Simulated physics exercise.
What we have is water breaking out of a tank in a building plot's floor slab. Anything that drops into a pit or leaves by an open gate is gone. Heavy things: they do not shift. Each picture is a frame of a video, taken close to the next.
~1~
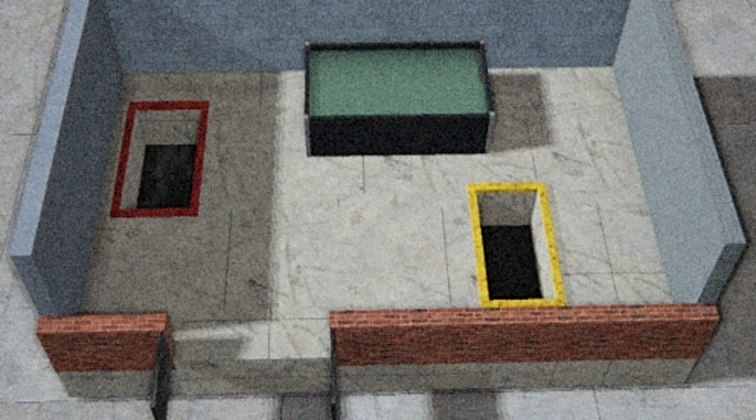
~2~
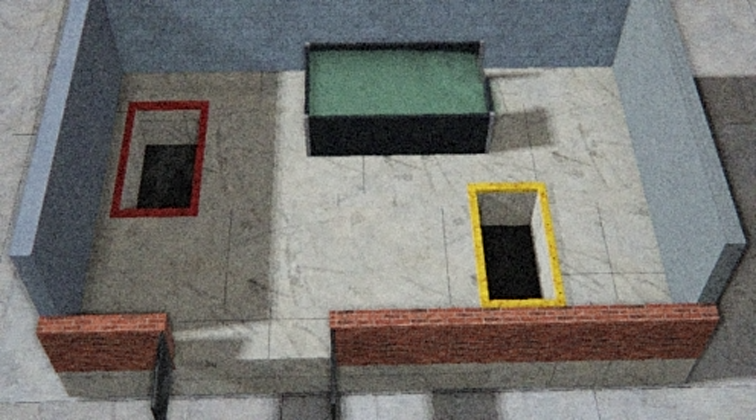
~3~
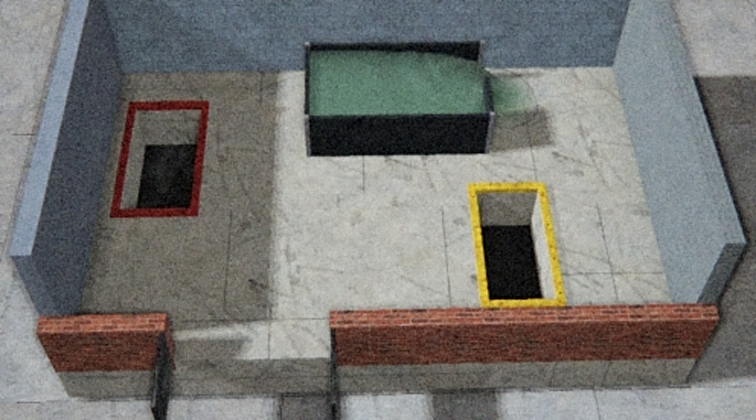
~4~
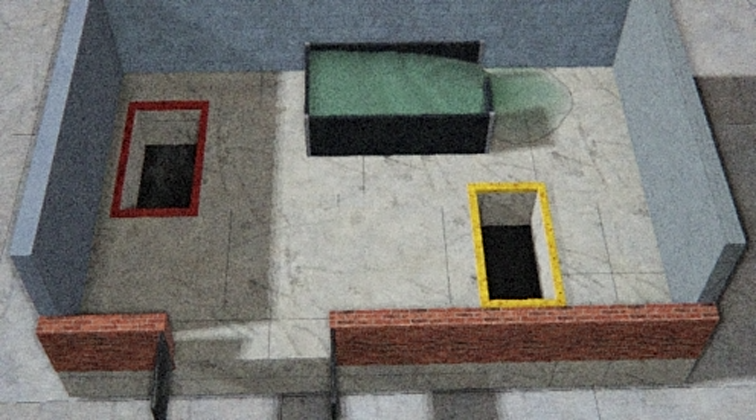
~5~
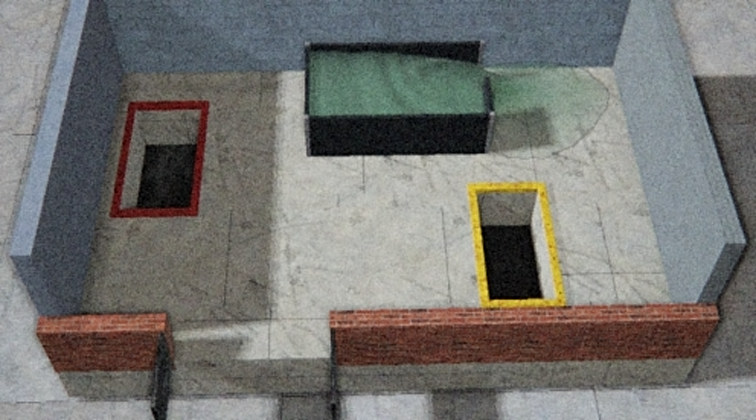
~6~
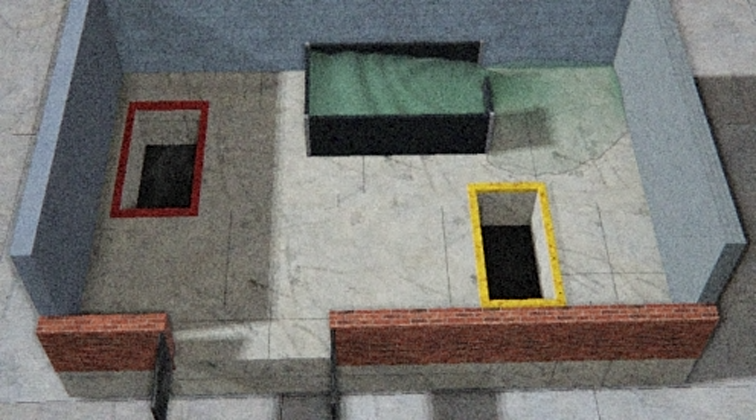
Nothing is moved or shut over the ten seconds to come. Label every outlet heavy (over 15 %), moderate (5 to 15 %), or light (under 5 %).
Labels: Gate - light, red pit - light, yellow pit - heavy.
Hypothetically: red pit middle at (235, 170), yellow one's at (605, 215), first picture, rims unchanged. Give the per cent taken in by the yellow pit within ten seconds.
Result - yellow pit: 50 %.
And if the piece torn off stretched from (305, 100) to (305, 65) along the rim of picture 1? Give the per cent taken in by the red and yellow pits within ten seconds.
Approximately, red takes 55 % and yellow takes 0 %.
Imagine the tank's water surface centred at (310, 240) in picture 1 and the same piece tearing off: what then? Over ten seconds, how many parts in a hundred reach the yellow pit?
I'd put the yellow pit at 65 % of the whole.
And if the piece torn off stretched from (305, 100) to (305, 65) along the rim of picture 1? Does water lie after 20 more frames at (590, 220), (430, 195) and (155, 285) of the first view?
Spot by spot: Unaffected, then unaffected, then soaked through.
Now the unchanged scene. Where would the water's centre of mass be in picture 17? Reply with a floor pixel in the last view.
The water's middle lies around (465, 123).
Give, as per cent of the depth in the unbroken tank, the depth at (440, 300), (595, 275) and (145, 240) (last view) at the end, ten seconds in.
Going place by place: 4 %, 18 % and 10 %.
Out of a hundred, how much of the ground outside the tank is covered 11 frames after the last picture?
That comes to about 20 per cent.
A moment on, water covers 15 % of the floor; the gate 0 %, the red pit 0 %, the yellow pit 0 %.
Next, water covers 20 % of the floor; the gate 0 %, the red pit 0 %, the yellow pit 0 %.
Then, water covers 35 % of the floor; the gate 0 %, the red pit 0 %, the yellow pit 3 %.
Later, water covers 65 % of the floor; the gate 0 %, the red pit 0 %, the yellow pit 13 %.
In the end, water covers 85 % of the floor; the gate 1 %, the red pit 0 %, the yellow pit 27 %.
